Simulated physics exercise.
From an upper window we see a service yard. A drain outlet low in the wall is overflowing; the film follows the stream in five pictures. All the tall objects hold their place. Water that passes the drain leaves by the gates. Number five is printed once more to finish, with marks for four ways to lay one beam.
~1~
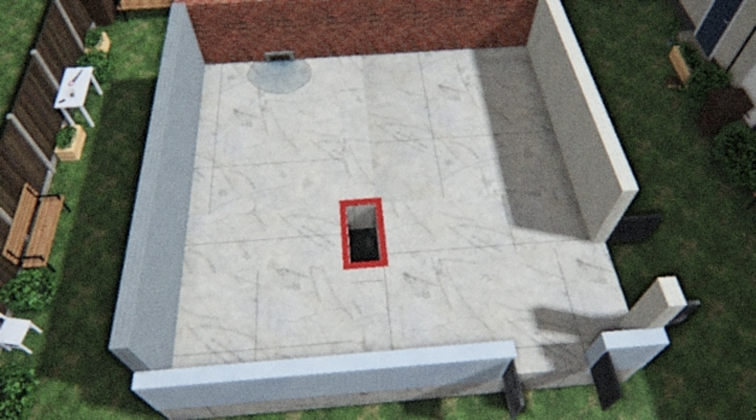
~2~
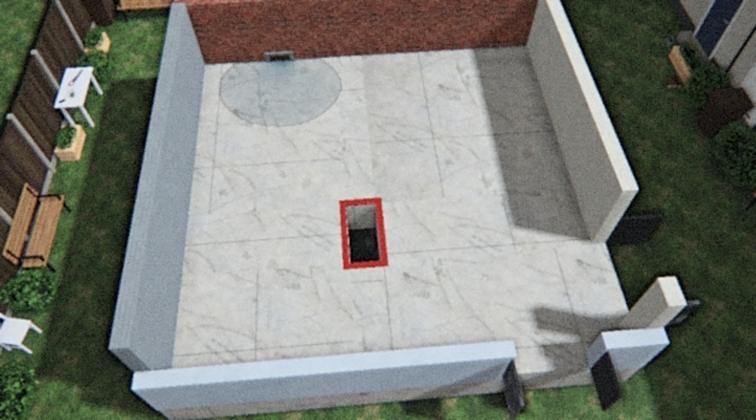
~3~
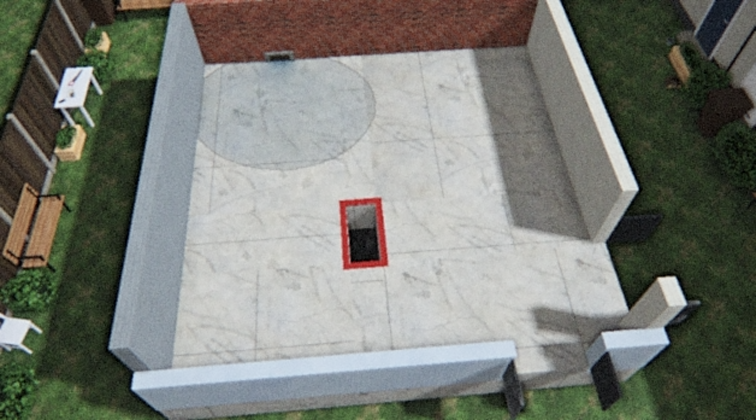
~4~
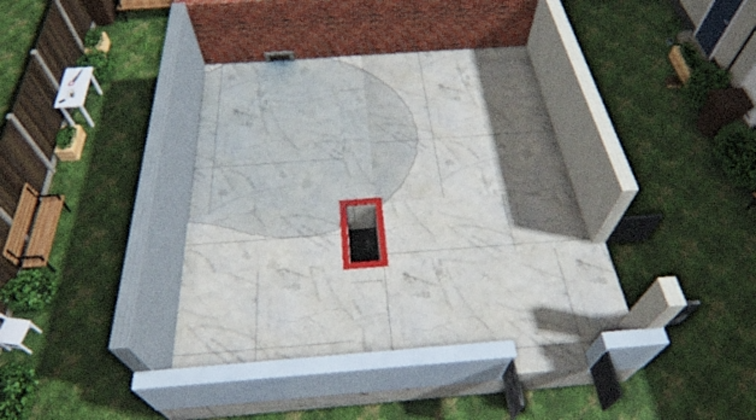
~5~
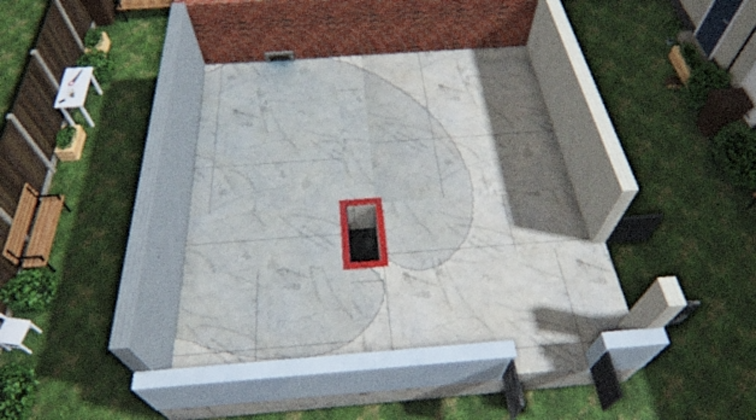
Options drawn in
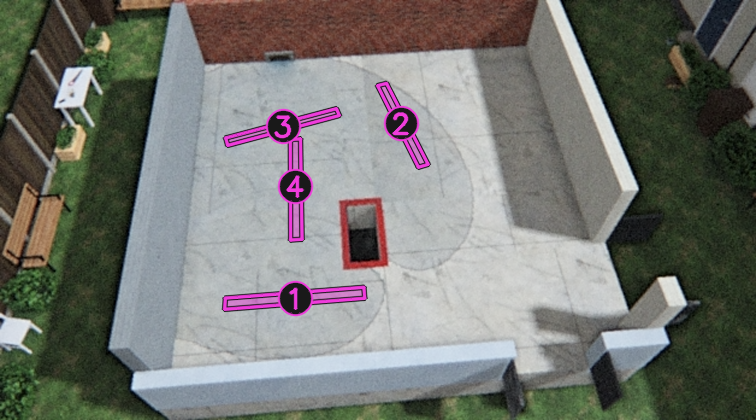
The video shows a walled, pale-paved yard seen from above as a thin sheet of water spreads from an outlet by the brick wall, widening across the paving until it surrounds a red-framed drain and reaches the front wall.
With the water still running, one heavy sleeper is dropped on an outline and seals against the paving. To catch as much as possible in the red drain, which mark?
Choose 1.
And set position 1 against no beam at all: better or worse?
It is better.
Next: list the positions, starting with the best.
The order is 1, 2, 4, 3.
In magenta, 1 from (225, 303) to (364, 292); 2 from (382, 84) to (423, 165); 3 from (226, 141) to (337, 112); 4 from (296, 239) to (295, 139).
Choosing 1, about 38 % of the stream goes into the red drain, about 60 % out by the gates.
Choosing 2, about 27 % of the stream goes into the red drain, about 71 % out by the gates.
Choosing 3, about 7 % of the stream goes into the red drain, about 90 % out by the gates.
Choosing 4, about 18 % of the stream goes into the red drain, about 80 % out by the gates.
